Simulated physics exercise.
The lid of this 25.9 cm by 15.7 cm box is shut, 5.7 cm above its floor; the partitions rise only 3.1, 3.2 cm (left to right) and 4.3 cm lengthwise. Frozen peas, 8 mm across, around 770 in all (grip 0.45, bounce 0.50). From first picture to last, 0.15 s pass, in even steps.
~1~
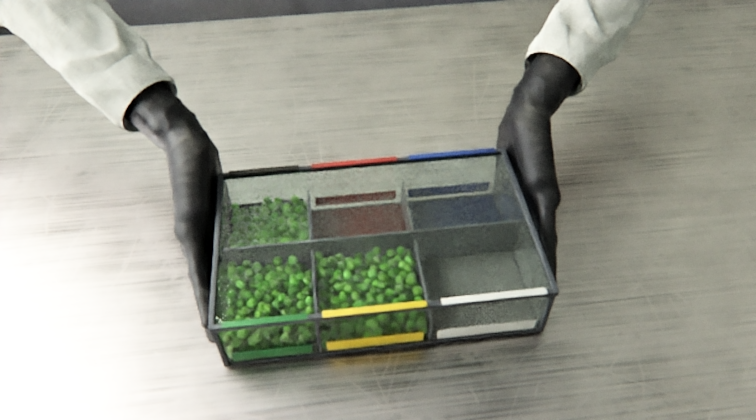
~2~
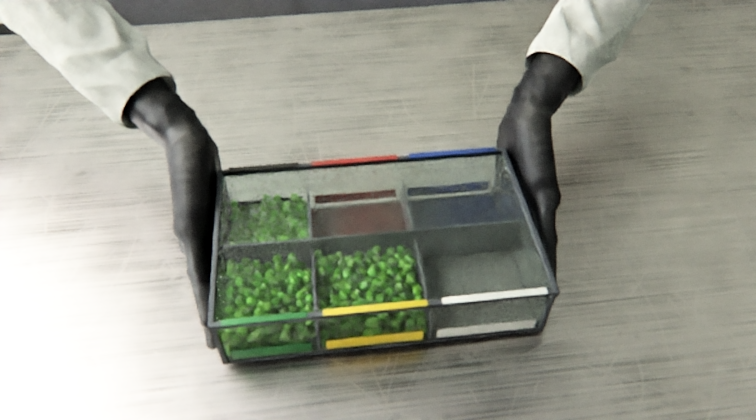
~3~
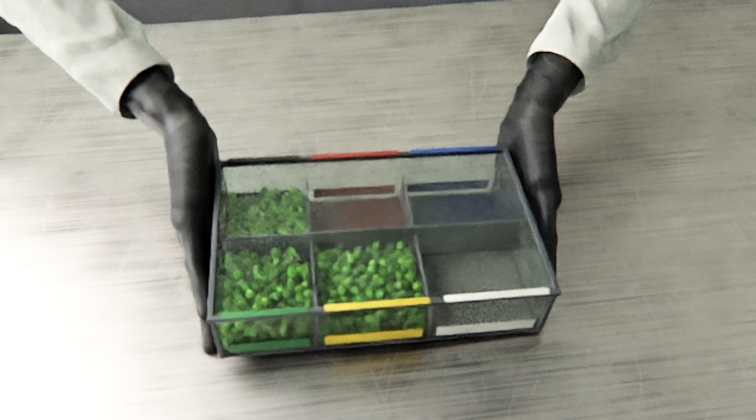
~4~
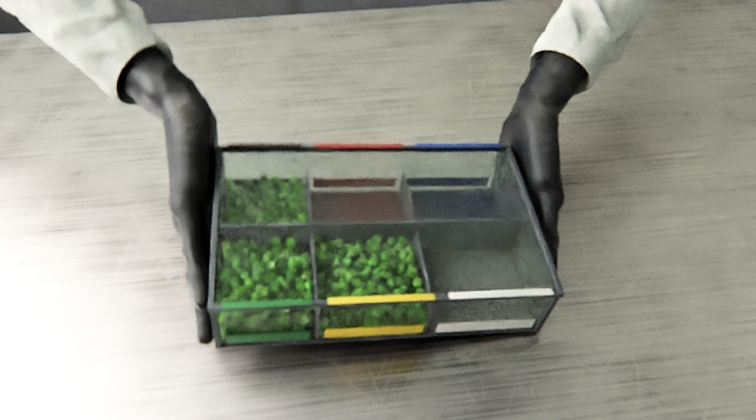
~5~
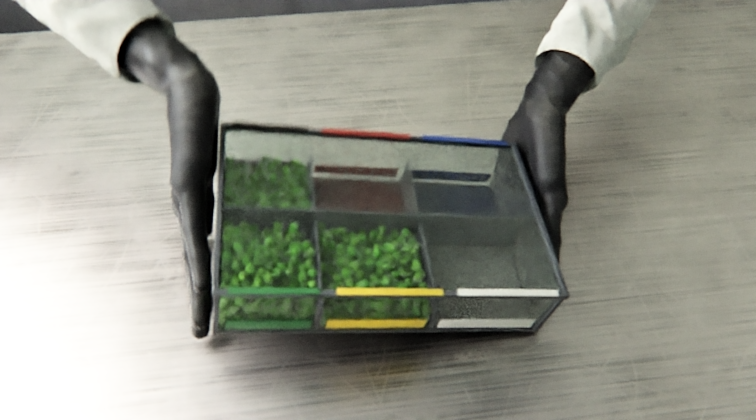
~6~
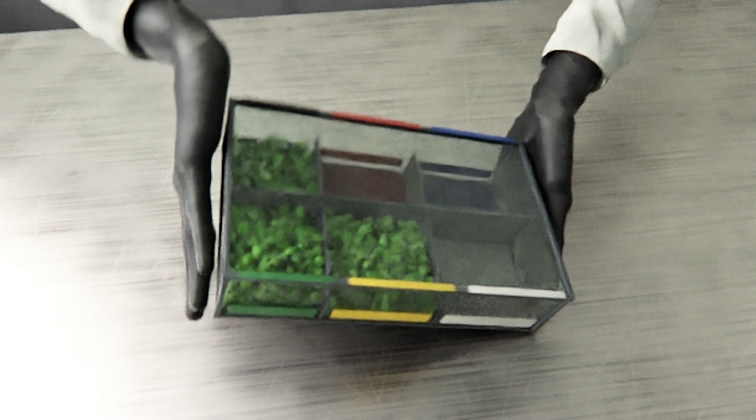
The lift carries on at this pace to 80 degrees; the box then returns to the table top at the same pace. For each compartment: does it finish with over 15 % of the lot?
Red below, blue below, green below, yellow above, white above, black below.
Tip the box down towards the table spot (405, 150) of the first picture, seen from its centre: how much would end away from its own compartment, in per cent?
Some 20 per cent.
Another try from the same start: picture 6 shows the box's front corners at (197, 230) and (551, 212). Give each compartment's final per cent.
Red 5; blue 5; green 30; yellow 30; white 0; black 30.
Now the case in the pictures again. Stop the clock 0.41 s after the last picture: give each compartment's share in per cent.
Red 5, blue 0, green 25, yellow 40, white 10, black 20.
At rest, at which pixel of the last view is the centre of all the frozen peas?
Near (407, 291).
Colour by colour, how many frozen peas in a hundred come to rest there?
Red 5, blue 10, green 10, yellow 30, white 35, black 5.
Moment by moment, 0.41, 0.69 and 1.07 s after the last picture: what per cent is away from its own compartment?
In turn: 25, 65, 65.
Then, 0.41 s after the last picture, tilt 79 degrees; red 5 %, green 25 %, yellow 40 %, white 10 %, black 20 %.
Then, 0.69 s after the last picture, tilt 32 degrees; red 5 %, blue 10 %, green 10 %, yellow 30 %, white 35 %, black 5 %.
Then, 1.07 s after the last picture, tilt 0 degrees; red 5 %, blue 10 %, green 10 %, yellow 30 %, white 35 %, black 5 %.
In the end, red 5 %, blue 10 %, green 10 %, yellow 30 %, white 35 %, black 5 %.
